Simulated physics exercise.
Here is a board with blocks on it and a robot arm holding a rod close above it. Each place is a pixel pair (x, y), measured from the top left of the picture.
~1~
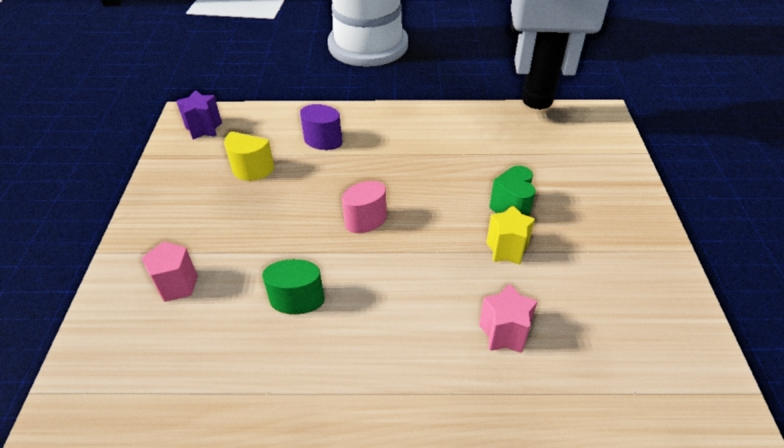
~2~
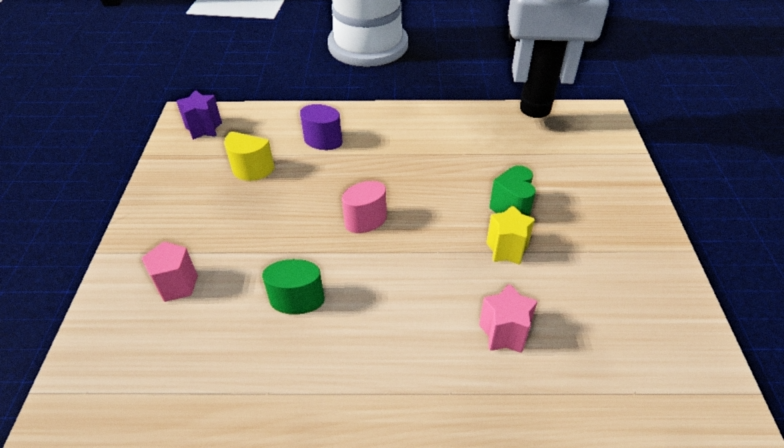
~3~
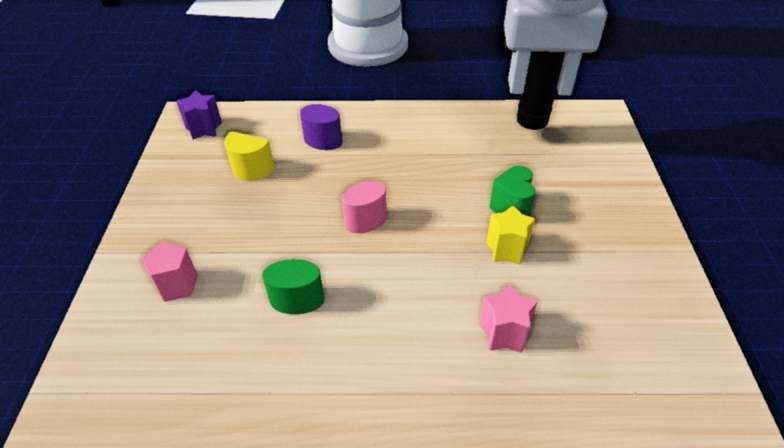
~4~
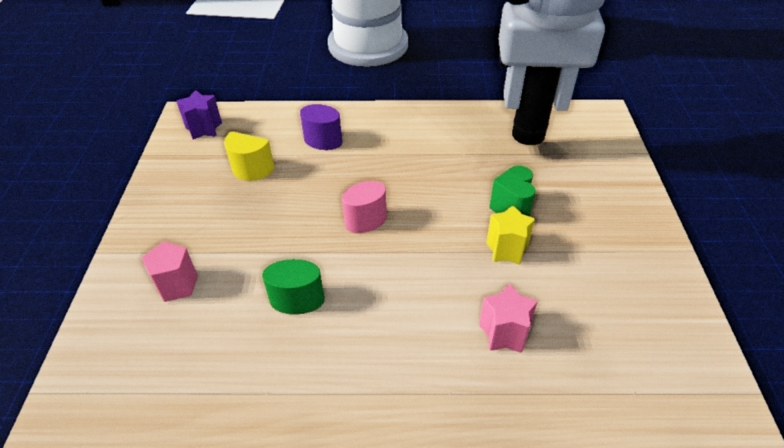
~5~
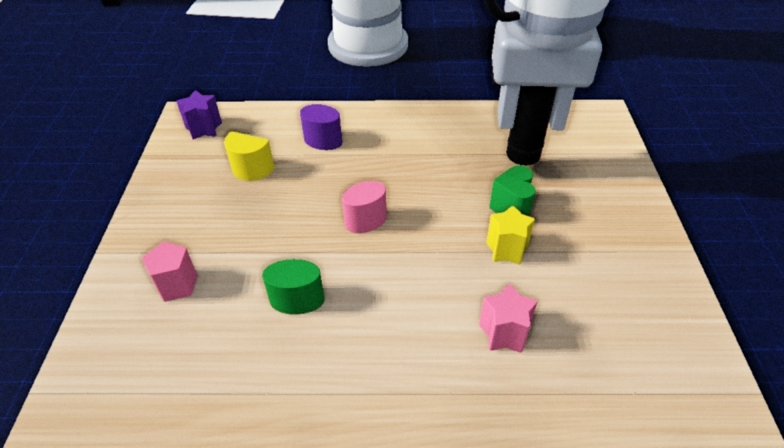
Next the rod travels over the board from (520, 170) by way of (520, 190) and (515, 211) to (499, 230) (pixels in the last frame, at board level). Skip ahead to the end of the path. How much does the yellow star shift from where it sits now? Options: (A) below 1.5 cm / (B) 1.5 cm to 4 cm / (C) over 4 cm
The one that fits is C, over 4 cm.
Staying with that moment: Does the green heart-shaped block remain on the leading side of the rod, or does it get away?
It is still there in front.
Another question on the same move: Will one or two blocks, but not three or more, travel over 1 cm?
In short: Yes.
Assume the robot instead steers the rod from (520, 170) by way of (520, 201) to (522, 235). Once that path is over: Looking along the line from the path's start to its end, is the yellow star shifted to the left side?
I'd say no.
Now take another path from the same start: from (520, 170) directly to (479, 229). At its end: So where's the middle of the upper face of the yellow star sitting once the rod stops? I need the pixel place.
Close to (516, 259).
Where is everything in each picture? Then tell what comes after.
In the first picture, tip of the rod at (537, 102), middles of tops, yellow star at (513, 222), green heart-shaped block at (518, 181).
In the second picture, rod at (535, 110), nothing pushed.
In the third picture, rod at (532, 121), nothing pushed.
In the fourth picture, rod at (528, 136), nothing pushed.
In the fifth picture, rod at (523, 156), yellow star at (513, 222), green heart-shaped block at (518, 181).
On the path given first. One third of the way, rod at (523, 176); green heart-shaped block at (515, 189).
Two thirds of the way, rod at (518, 197); yellow star at (502, 241), turned 20° anticlockwise; green heart-shaped block at (507, 211).
At the end, rod at (502, 215); yellow star at (494, 266), turned 30° anticlockwise; green heart-shaped block at (493, 233).
